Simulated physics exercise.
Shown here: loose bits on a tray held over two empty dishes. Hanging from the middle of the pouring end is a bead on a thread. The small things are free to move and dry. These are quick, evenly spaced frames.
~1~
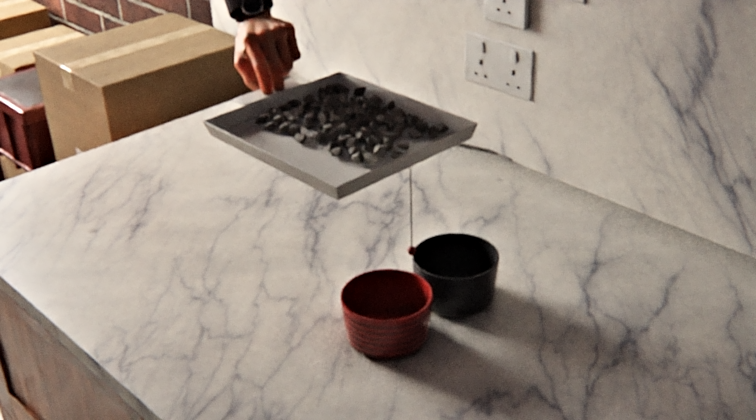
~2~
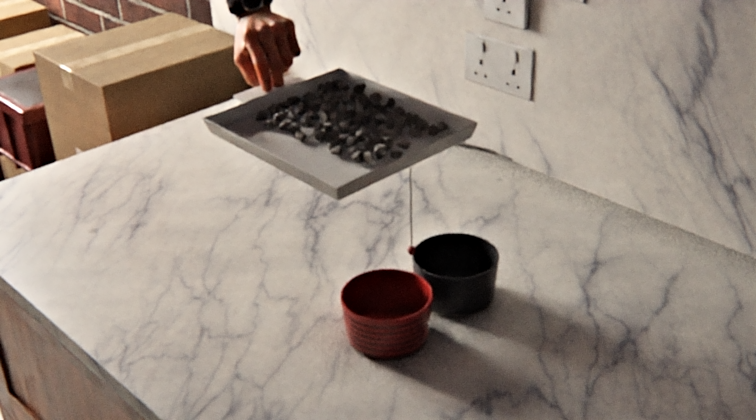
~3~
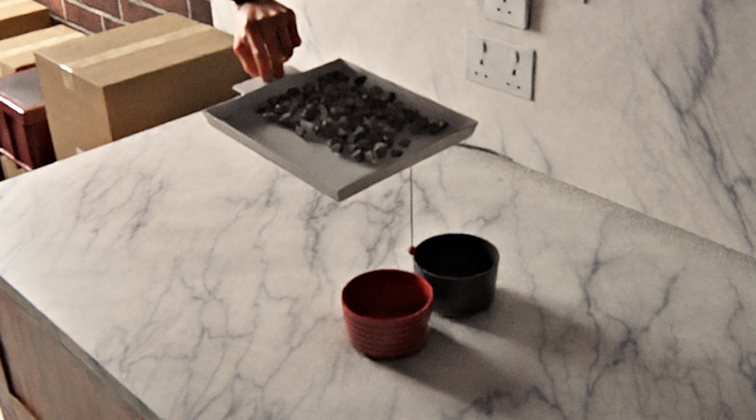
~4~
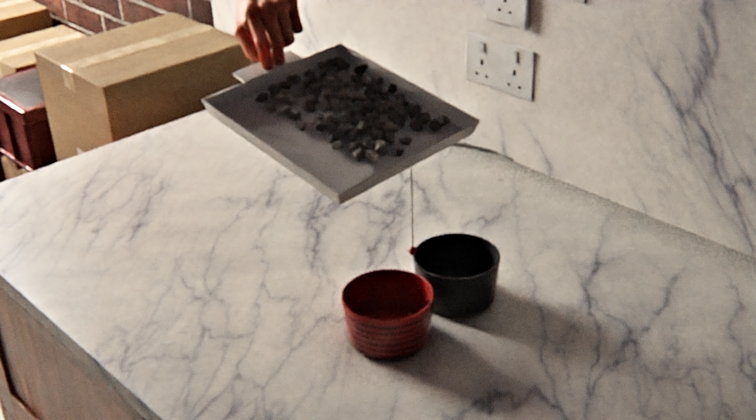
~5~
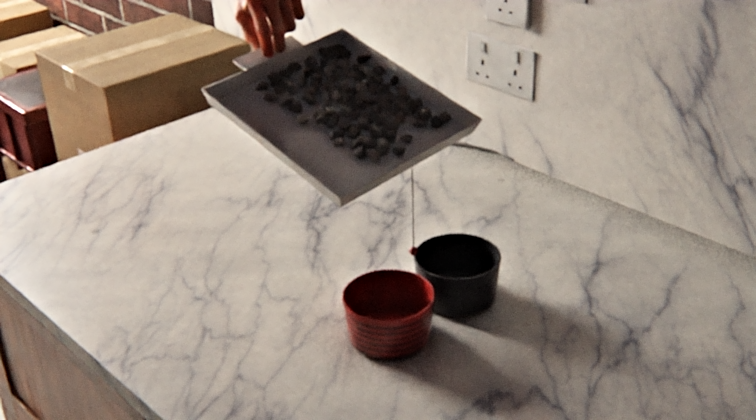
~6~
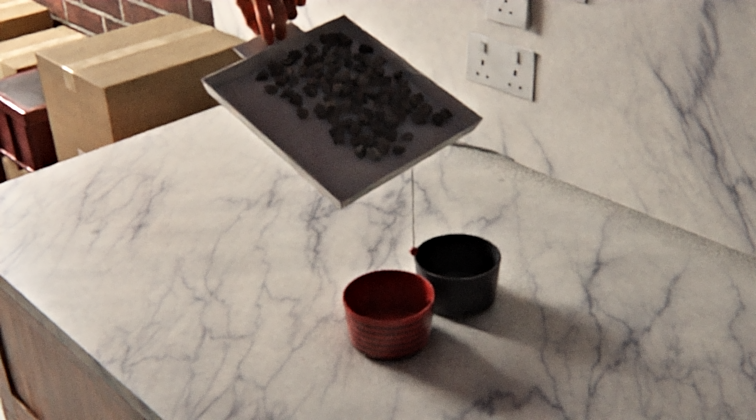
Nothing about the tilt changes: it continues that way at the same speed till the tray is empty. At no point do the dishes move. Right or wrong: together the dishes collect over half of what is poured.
Right.
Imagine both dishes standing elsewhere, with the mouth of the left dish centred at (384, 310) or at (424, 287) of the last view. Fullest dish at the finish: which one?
Try 1: The dish to the left; try 2: The dish to the left.
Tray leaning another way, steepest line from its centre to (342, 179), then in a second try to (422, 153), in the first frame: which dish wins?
Result, try one: Dish at left; try two: Dish at right.
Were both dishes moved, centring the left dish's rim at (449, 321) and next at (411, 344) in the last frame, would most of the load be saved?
The pair would catch the lesser share the first time and the lesser share the second time.
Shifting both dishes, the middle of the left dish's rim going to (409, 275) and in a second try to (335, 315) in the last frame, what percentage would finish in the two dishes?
The first try yields 30% and the second yields 70%.
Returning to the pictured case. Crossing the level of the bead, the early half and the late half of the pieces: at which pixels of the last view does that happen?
First close to (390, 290), next close to (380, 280).
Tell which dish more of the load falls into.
Observation: The greater share ends in the dish at the left.
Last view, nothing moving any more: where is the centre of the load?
Near (394, 333).
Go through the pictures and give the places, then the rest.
The first picture shows corners of the pouring end at (337, 184) and (471, 123), level; middle of the load at (342, 122), bits of gravel; left dish at (419, 330); right dish at (487, 288); bead on its thread at (412, 251).
The second picture shows corners of the pouring end at (338, 184) and (471, 123), level; middle of the load at (342, 120).
The third picture shows corners of the pouring end at (338, 186) and (472, 122), tipped barely, lowest at the left corner; middle of the load at (343, 115).
The fourth picture shows corners of the pouring end at (340, 190) and (473, 120), tipped a little, lowest at the left corner; middle of the load at (343, 107).
The fifth picture shows corners of the pouring end at (341, 193) and (475, 119), tipped a little, lowest at the left corner; middle of the load at (345, 100).
The sixth picture shows corners of the pouring end at (341, 197) and (476, 118), tipped clearly, lowest at the left corner; middle of the load at (346, 93); left dish at (421, 330); right dish at (489, 289).
Soon after the last picture, tray tipped steeply; nearly all on the tray; a stray few in the air.
A little later, tray tipped right over; a small part on the tray; about half in the left dish; a stray few in the right dish; about a quarter outside both; about a quarter in the air.
Later still, tray tipped past a quarter turn; about two thirds in the left dish; a small part in the right dish; about a third outside both.
At rest, tray tipped past a quarter turn; about two thirds in the left dish; a small part in the right dish; about a third outside both.
